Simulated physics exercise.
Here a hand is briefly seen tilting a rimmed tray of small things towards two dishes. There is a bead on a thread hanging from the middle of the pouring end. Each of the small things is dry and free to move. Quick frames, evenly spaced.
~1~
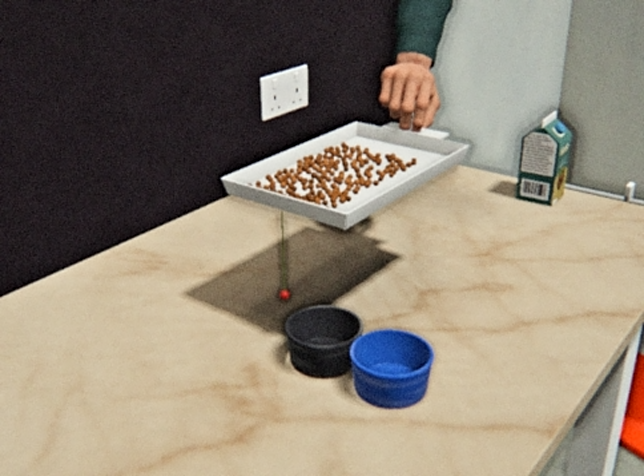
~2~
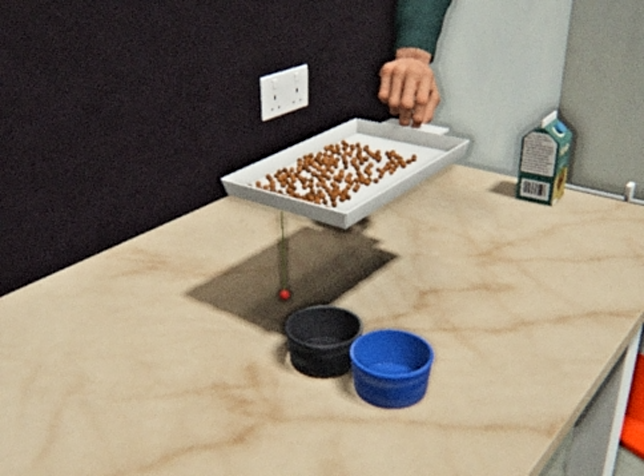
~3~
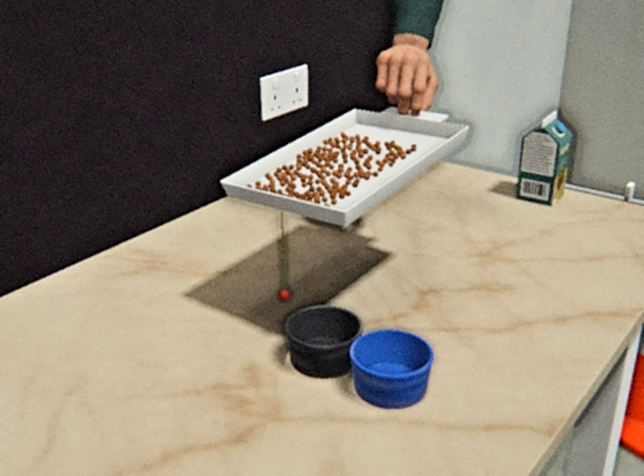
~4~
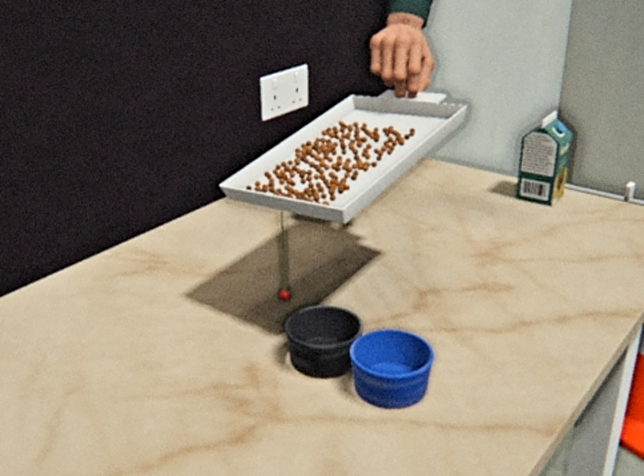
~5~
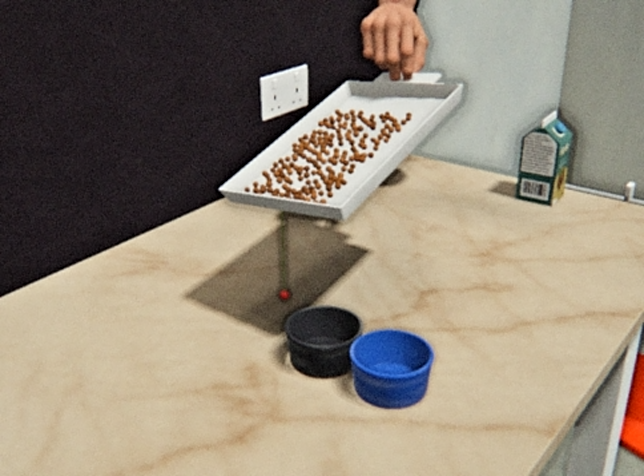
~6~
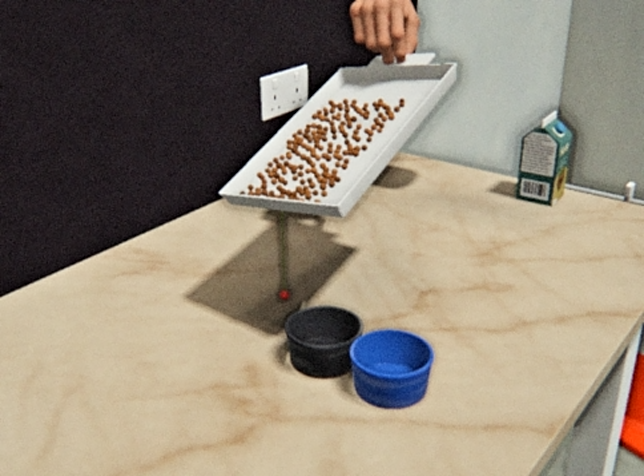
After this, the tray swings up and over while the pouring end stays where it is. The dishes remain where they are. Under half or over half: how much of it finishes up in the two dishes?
Well, most of it stays out of the dishes by the end.
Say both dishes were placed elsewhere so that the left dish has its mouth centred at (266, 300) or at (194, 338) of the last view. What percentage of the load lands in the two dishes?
First some 20, then 0 per cent.
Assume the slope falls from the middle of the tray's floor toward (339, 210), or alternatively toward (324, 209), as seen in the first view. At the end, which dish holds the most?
Okay, first try the left-side one, second try the left-side one.
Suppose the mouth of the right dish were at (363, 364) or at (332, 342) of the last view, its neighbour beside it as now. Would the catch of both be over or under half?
At place one the minor share; at place two the minor share.
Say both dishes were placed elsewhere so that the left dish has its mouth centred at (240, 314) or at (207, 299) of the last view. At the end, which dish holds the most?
Result, try one: The left of the two; try two: The left of the two.
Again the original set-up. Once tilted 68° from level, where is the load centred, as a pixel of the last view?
Around (256, 183).
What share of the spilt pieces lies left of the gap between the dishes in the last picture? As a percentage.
Looks to be around 100 per cent of the spill.
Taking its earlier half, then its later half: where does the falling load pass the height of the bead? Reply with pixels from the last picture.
Points: About (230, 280), then about (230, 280).
Soon, tray tipped steeply; nearly all on the tray; a small part in the air.
A while on, tray tipped past a quarter turn; about a third on the tray; about a third outside both; about a third in the air.
Towards the end, tray tipped past a quarter turn; all outside both.
Finally, tray tipped past a quarter turn; none in the right dish; none in the left dish; all outside both.
